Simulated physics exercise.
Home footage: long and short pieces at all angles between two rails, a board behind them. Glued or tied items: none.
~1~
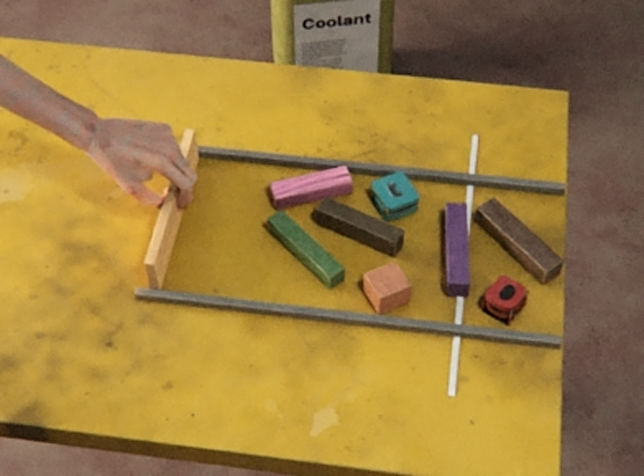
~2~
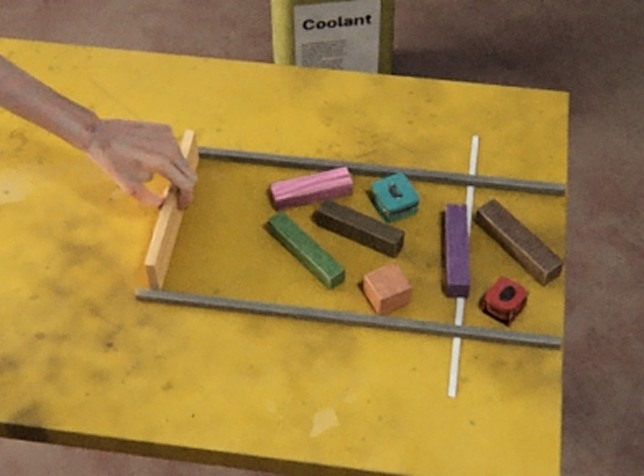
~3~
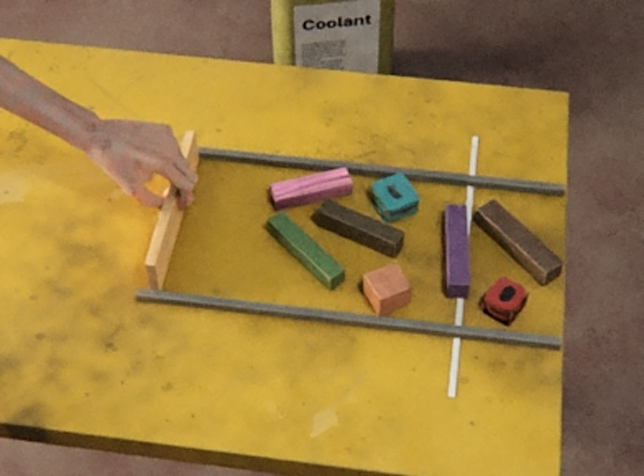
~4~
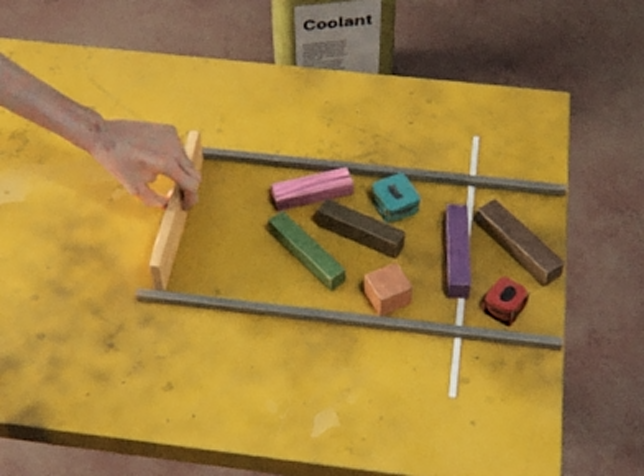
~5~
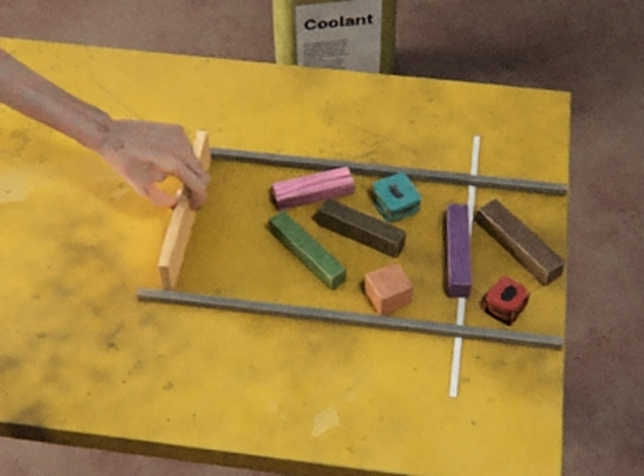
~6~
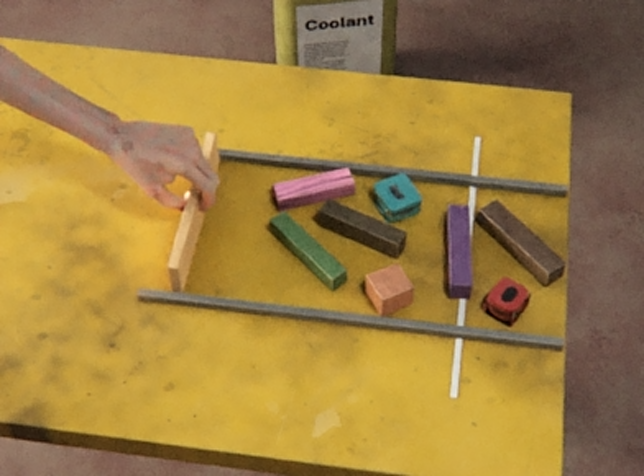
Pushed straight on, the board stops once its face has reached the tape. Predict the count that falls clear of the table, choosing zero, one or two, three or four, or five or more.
The count is one or two.
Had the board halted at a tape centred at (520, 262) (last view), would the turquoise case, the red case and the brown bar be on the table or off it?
The turquoise case tumbles off, the red case falls, the brown bar tumbles off.
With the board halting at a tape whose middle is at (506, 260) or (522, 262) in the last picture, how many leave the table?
The first try gives 3 and the second gives 4.
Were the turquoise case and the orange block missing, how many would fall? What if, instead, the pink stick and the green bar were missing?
The counts: 0 and 0.
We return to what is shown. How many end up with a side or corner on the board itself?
Well, it touches 2.
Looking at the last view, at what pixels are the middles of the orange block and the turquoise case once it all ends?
First (501, 310), then (519, 230).
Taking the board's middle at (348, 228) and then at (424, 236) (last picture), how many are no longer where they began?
So 4, and at the other place 8.
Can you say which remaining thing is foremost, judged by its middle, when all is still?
It's the purple bar.
Early on, none off yet; brown bar at rest near (521, 242); red case at rest near (507, 302); purple bar at rest near (459, 251).
A while later, none off yet; brown bar at rest near (521, 243); red case at rest near (507, 302); purple bar moving near (467, 252).
Finally, the number that fall off is one or two; lost, brown bar.
